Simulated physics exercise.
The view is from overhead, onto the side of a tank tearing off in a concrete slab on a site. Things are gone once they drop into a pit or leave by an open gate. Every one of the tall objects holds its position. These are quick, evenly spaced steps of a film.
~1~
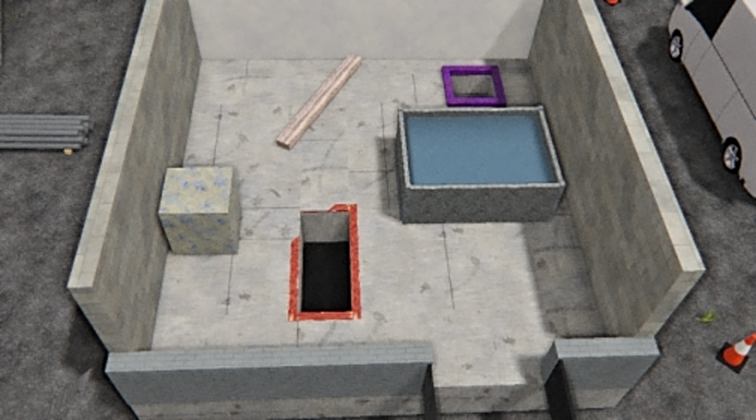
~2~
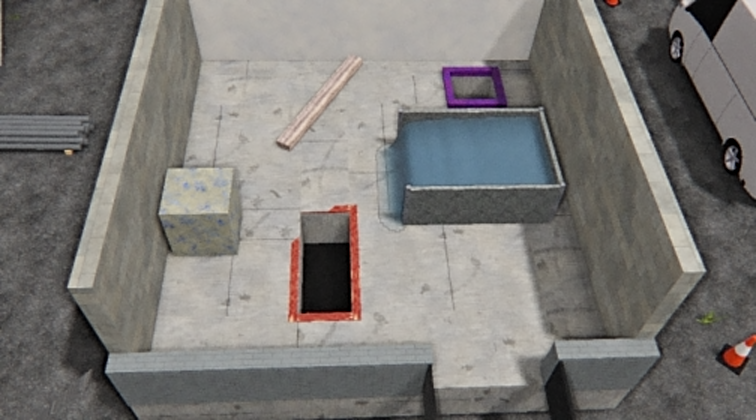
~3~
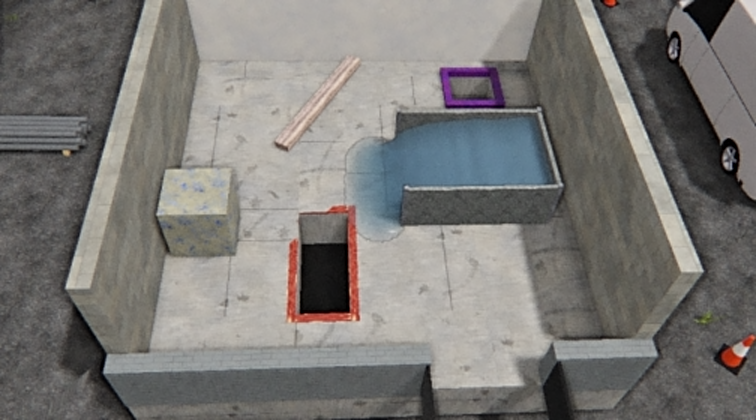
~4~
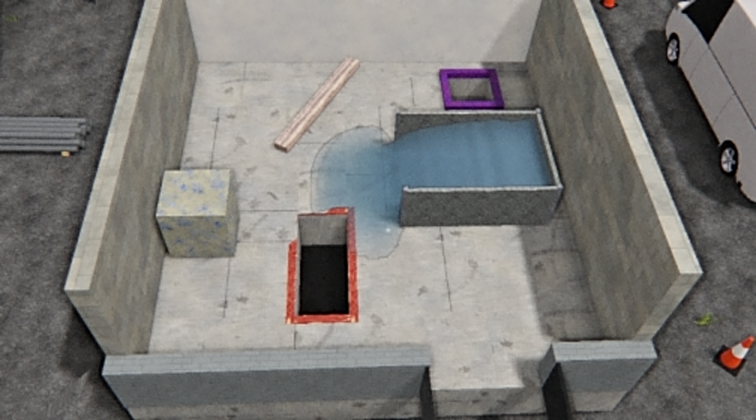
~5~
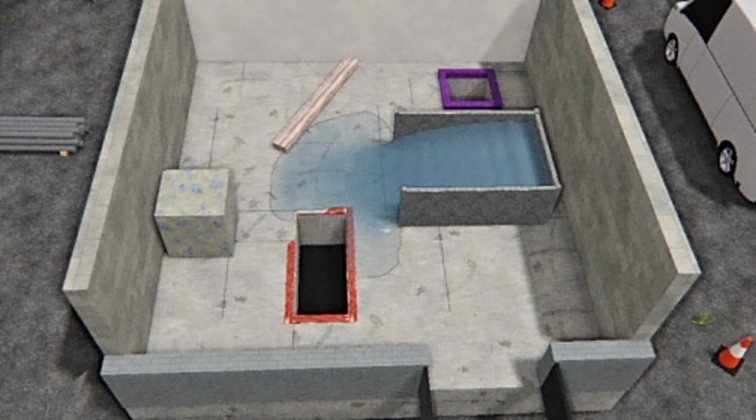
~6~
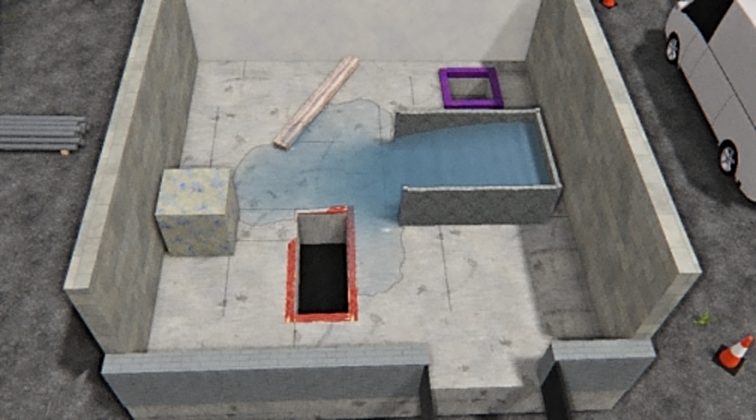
Walled concrete slab on a building site, water pouring from a tank's open left side and spreading leftward around a red-edged pit.
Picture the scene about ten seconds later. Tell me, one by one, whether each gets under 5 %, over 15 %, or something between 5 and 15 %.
One by one: The gate gets under 5 %; the purple pit gets under 5 %; the red pit gets over 15 %.
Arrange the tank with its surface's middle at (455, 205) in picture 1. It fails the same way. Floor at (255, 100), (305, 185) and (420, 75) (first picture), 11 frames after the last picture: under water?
Checking the three spots, I get high and dry, swamped, high and dry.
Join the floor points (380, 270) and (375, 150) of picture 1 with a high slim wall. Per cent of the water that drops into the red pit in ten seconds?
The red pit takes 4 parts in a hundred.
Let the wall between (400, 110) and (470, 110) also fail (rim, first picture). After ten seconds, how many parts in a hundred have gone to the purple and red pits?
Per cent: Purple 14, red 15.
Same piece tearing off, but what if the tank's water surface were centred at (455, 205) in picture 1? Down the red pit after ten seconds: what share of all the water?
Result, red pit: 80 percent after ten seconds.
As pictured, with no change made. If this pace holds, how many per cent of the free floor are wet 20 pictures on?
I'd guess some 55 per cent.
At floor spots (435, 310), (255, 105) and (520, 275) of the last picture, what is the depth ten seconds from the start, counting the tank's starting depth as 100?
Readings in sequence: 2, 10, 4 percent.
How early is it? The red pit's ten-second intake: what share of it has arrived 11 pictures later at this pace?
I get 40 per cent.
A moment on, water covers 25 % of the floor; the gate 0 %, the purple pit 0 %, the red pit 10 %.
Next, water covers 45 % of the floor; the gate 0 %, the purple pit 0 %, the red pit 17 %.
Then, water covers 55 % of the floor; the gate 0 %, the purple pit 0 %, the red pit 24 %.
Later, water covers 75 % of the floor; the gate 0 %, the purple pit 0 %, the red pit 32 %.
In the end, water covers 85 % of the floor; the gate 1 %, the purple pit 0 %, the red pit 42 %.
